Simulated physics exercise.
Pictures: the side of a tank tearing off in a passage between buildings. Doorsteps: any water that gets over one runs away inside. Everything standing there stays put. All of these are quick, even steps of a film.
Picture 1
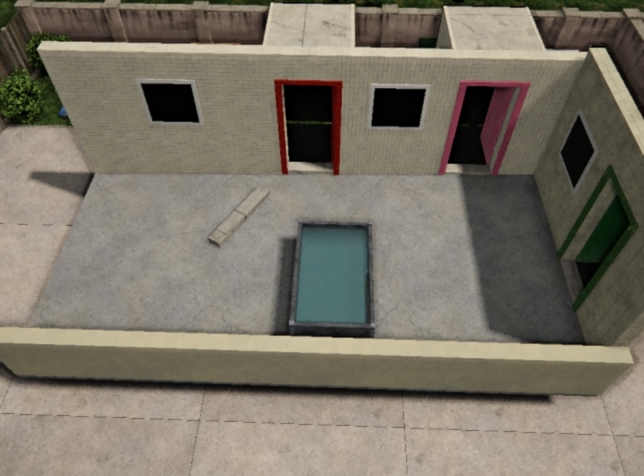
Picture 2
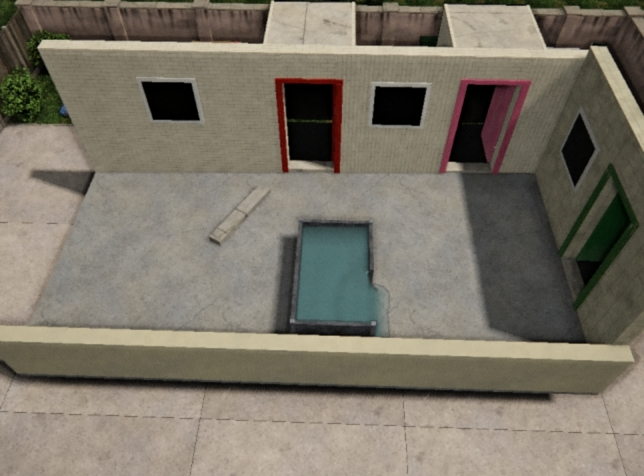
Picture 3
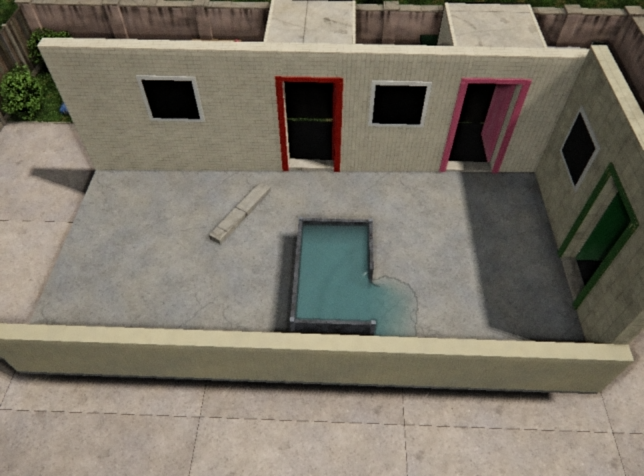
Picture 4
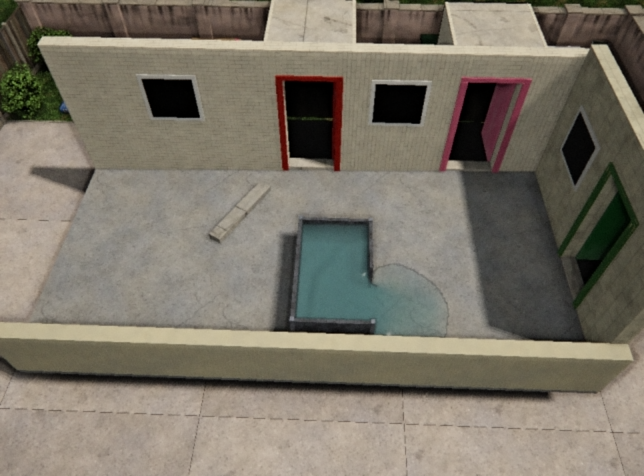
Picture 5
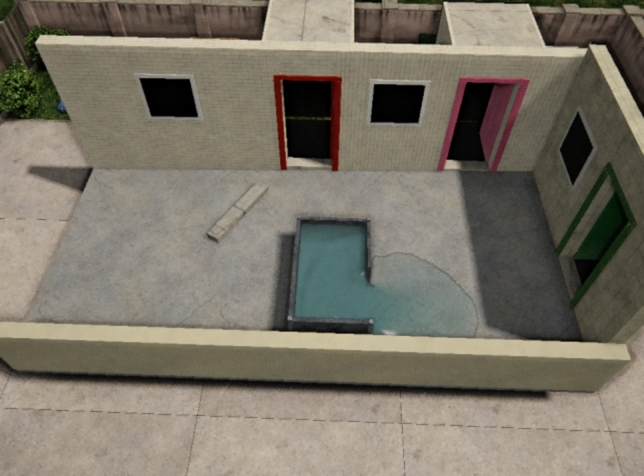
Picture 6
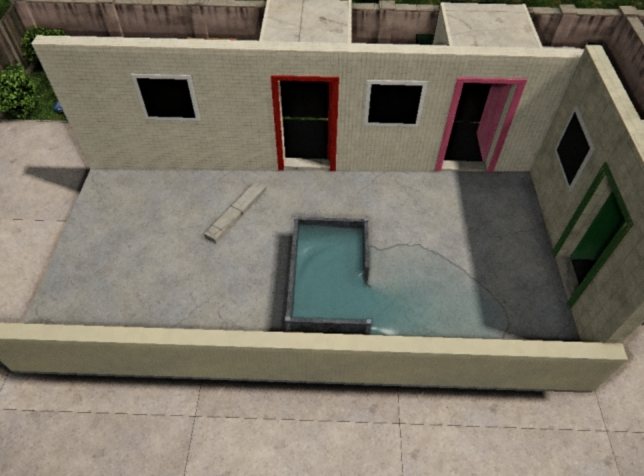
We see a still, rectangular tank of blue-green water in a walled courtyard with red, pink and green doorways; then its right side opens and water pours out, spreading rightward across the grey floor in a widening sheet.
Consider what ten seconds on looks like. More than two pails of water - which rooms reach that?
Outcome: The pink door tops two buckets; the red door does not top two buckets; the green door tops two buckets.
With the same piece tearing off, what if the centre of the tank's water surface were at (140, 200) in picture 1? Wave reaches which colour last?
Bringing up the rear is the pink one.
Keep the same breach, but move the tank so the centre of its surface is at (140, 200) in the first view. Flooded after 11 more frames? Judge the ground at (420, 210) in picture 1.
That spot ends up unaffected.
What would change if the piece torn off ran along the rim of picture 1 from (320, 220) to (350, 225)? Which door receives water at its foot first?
Lab note - earliest arrival at the red-painted one.
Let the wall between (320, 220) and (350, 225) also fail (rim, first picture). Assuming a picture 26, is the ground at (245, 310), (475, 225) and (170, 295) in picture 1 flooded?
The first spot is spared, the second swamped, the third spared.
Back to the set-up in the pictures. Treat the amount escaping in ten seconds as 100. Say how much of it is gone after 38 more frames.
Close to 75 per cent, I'd say.
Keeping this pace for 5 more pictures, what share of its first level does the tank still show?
60 per cent or thereabouts.
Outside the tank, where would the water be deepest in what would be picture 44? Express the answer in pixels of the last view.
Approximate pixel: (445, 172).
A moment on, water covers 20 % of the floor; the pink door not reached, the red door not reached, the green door wet at the sill, nothing in.
Next, water covers 25 % of the floor; the pink door not reached, the red door not reached, the green door over two buckets in.
Then, water covers 30 % of the floor; the pink door not reached, the red door not reached, the green door over two buckets in.
Later, water covers 45 % of the floor; the pink door over two buckets in, the red door wet at the sill, nothing in, the green door far over two buckets in.
In the end, water covers 65 % of the floor; the pink door over two buckets in, the red door wet at the sill, nothing in, the green door far over two buckets in.
